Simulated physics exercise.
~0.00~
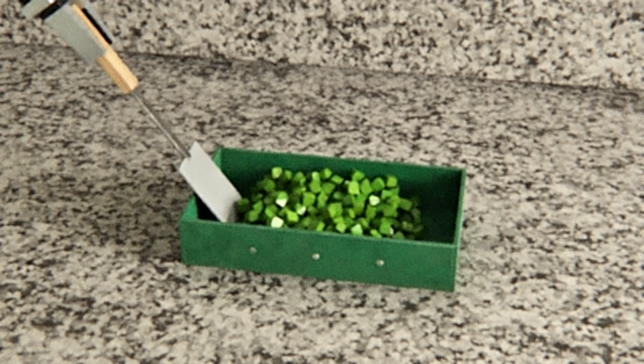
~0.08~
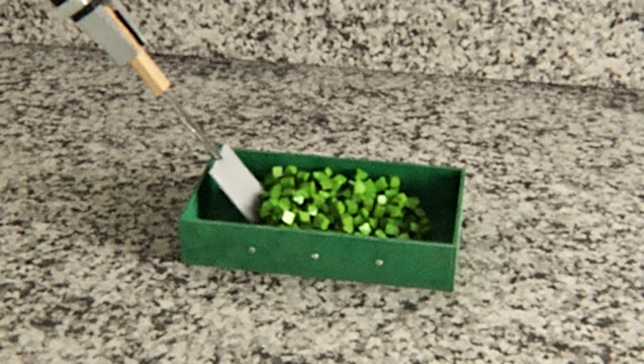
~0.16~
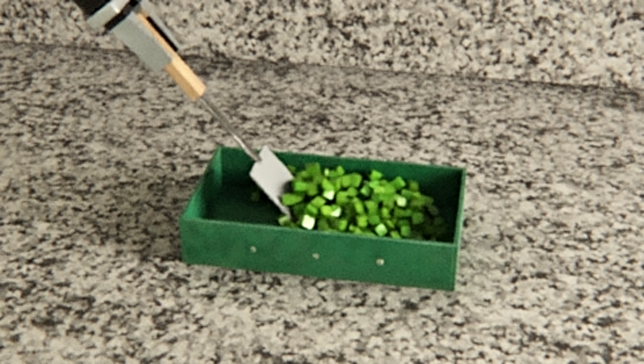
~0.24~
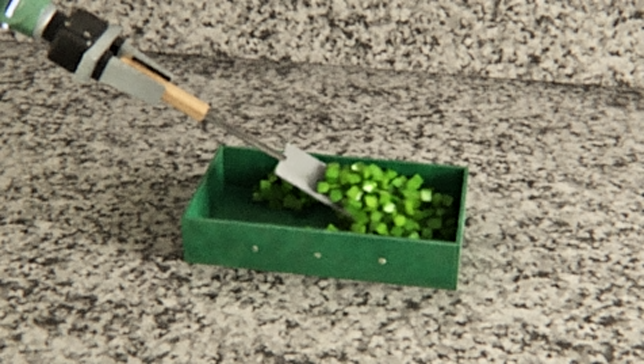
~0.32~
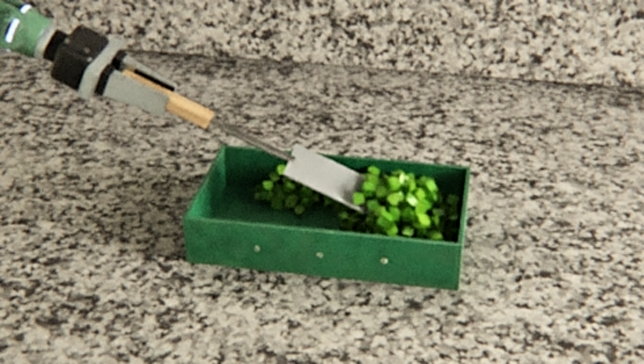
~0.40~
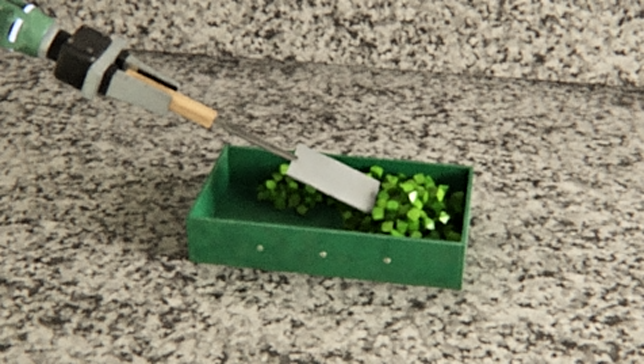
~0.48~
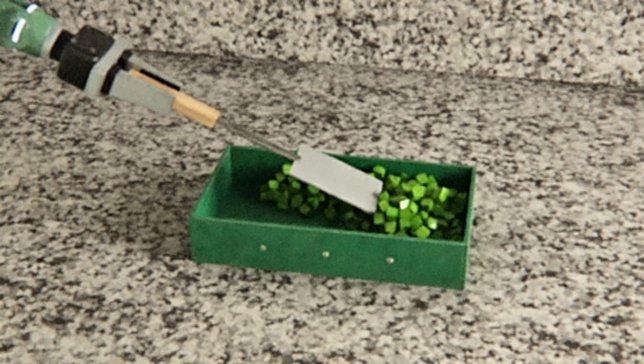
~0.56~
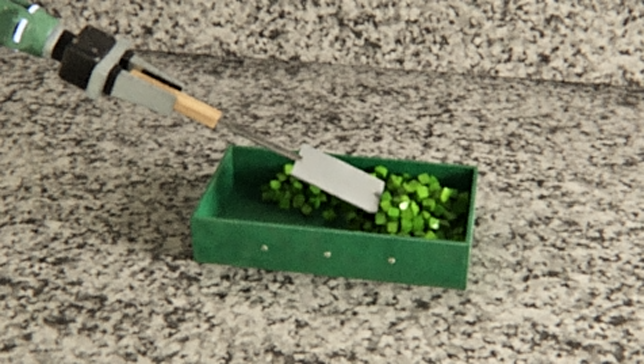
A robotic arm, green and black at its joint with a grey and tan tool mount, reaches in from the upper left, holding a flat grey paddle over a speckled grey and white surface seen from slightly above. Below it sits a dark green rectangular tray holding a heap of small bright green cubes. The paddle starts at the tray's left end and pushes the cubes to the right. It then tilts flatter and lifts slightly, leaving a few cubes behind it. The paddle stops over the middle, and the cubes settle, mostly heaped at the right, with none visibly spilled.
